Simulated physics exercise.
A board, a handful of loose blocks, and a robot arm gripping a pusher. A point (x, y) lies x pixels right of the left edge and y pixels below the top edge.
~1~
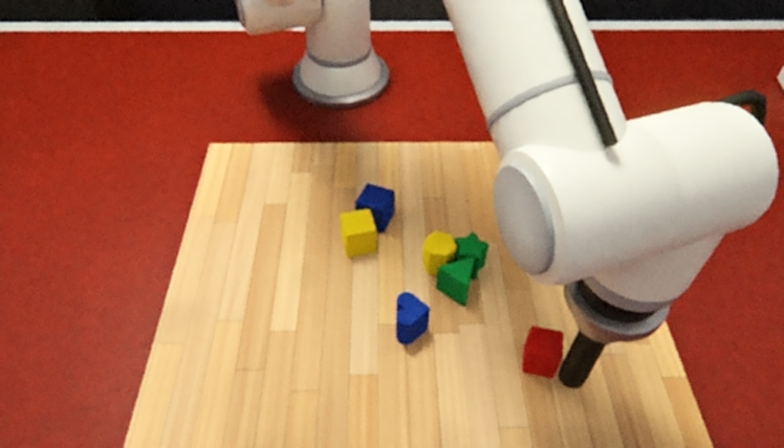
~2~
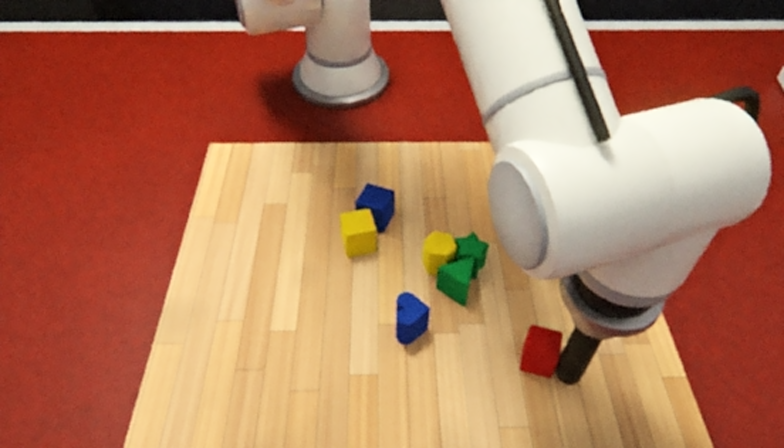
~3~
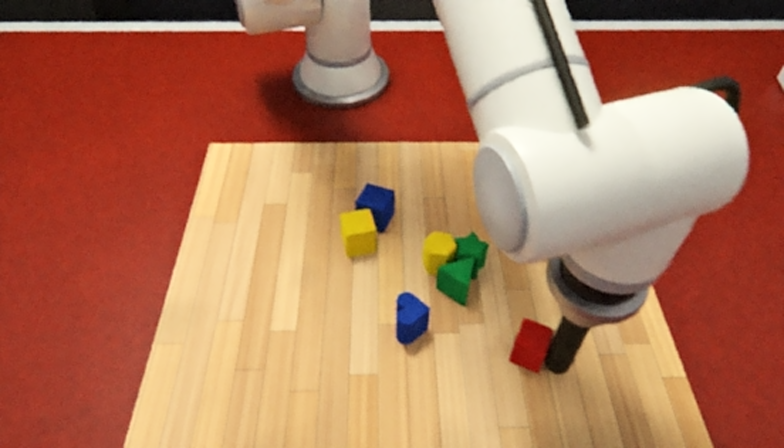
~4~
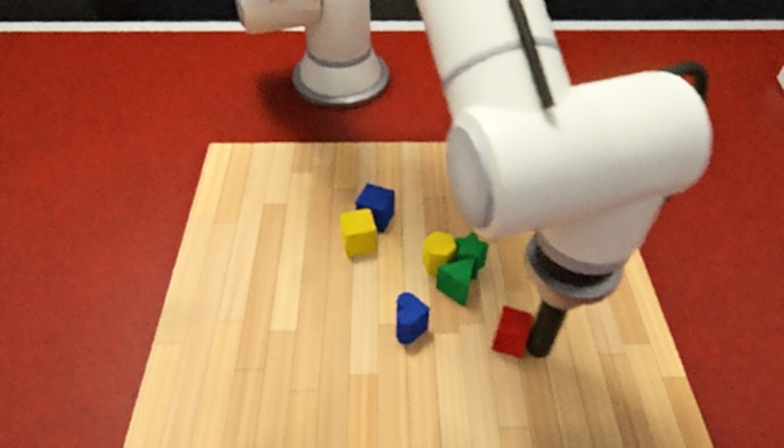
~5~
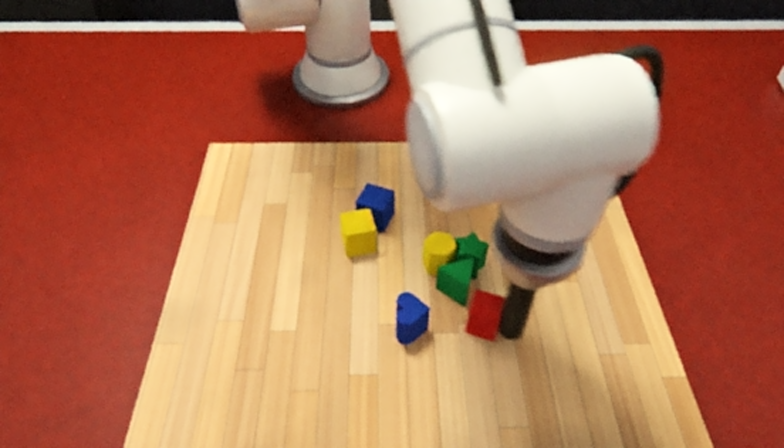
Robot arm with a dark pusher nudging a red block left and slightly away across a wooden board, other coloured blocks staying still.
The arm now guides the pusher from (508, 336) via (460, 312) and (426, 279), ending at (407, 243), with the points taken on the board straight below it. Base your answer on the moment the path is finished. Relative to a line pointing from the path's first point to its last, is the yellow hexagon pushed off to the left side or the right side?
Moves right.
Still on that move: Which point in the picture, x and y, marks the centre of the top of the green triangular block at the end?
Put as a pixel place, it's (398, 206).
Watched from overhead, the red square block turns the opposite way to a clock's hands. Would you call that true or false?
That statement is accurate.
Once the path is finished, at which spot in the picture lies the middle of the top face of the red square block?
It should be at (410, 276) by then.
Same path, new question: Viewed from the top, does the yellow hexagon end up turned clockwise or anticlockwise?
Turns clockwise.
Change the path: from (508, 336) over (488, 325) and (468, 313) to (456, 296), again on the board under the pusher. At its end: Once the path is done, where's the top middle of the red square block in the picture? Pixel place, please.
At the end it should sit near (437, 289).
The first path, step by step. One third of the way, pusher at (460, 305); yellow hexagon at (439, 234), turned 15° clockwise; green triangular block at (433, 261), turned 75° clockwise; red square block at (435, 284).
Two thirds of the way, pusher at (426, 272); yellow hexagon at (439, 232), turned 30° clockwise; green triangular block at (415, 241), turned 60° clockwise; red square block at (410, 276), turned 45° anticlockwise.
At the end, pusher at (408, 236); blue square block at (373, 194); yellow hexagon at (440, 228), turned 50° clockwise; green triangular block at (398, 206), turned 60° clockwise; red square block at (410, 276), turned 45° anticlockwise.
